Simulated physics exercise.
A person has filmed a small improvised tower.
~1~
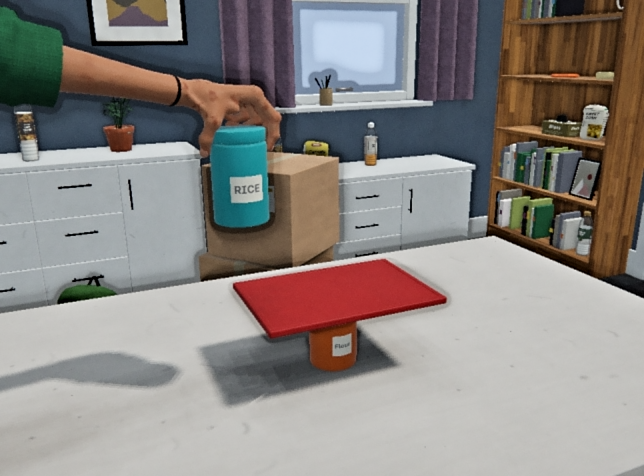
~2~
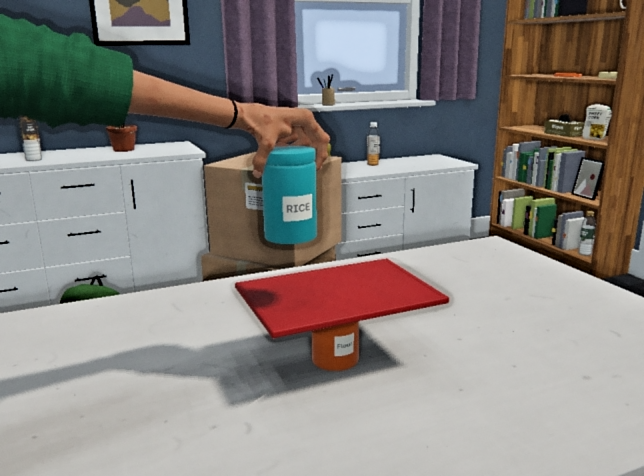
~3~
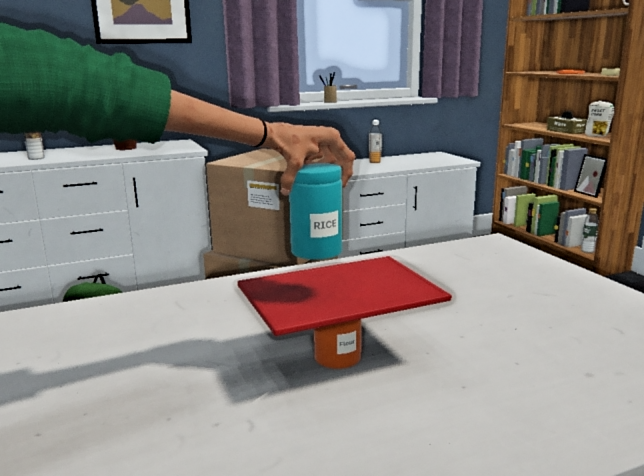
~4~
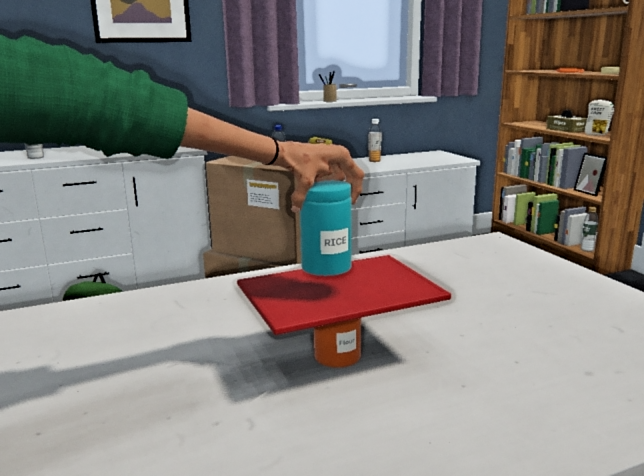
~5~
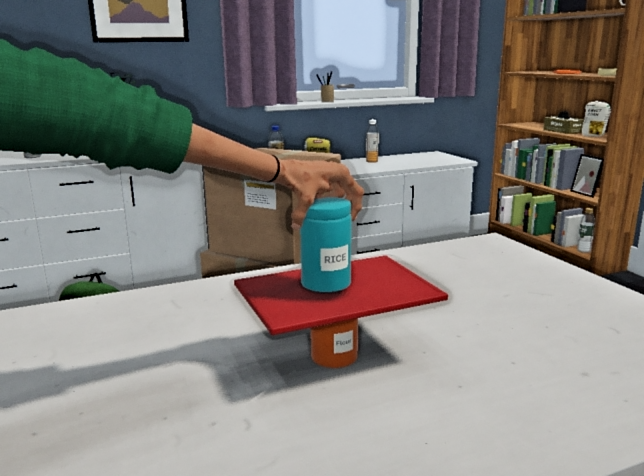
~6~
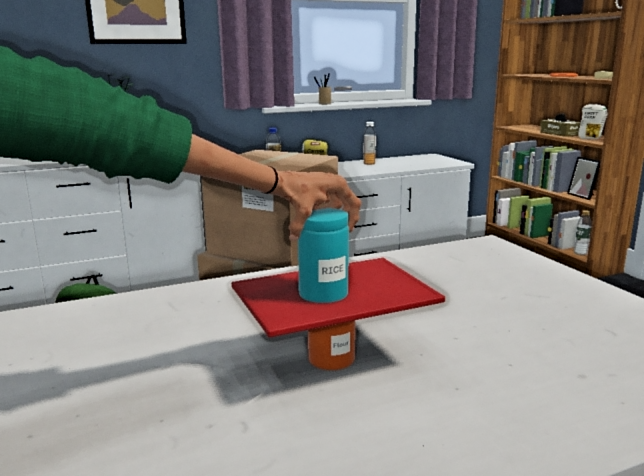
In a room with white cabinets and a bookshelf, a hand lowers a turquoise jar labelled rice rightward and down onto a red board resting on an orange jar, and keeps hold of it once it is set down.
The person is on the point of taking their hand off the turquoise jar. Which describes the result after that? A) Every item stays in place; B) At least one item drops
Every item stays in place.
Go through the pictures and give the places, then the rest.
The first picture shows coming down; turquoise jar (240, 175).
The second picture shows coming down; turquoise jar (290, 194).
The third picture shows coming down; turquoise jar (316, 210).
The fourth picture shows coming down; turquoise jar (326, 227).
The fifth picture shows coming down; turquoise jar (326, 243).
The sixth picture shows set down, still held; turquoise jar (323, 254).
Then, 0.20 s later than the last frame, all is still.
Then, 0.40 s later than the last frame, turquoise jar resting near (323, 255).
When it is over, all 3 as before. End places, in pixels of the last picture, turquoise jar near (323, 255). The stack keeps its balance.
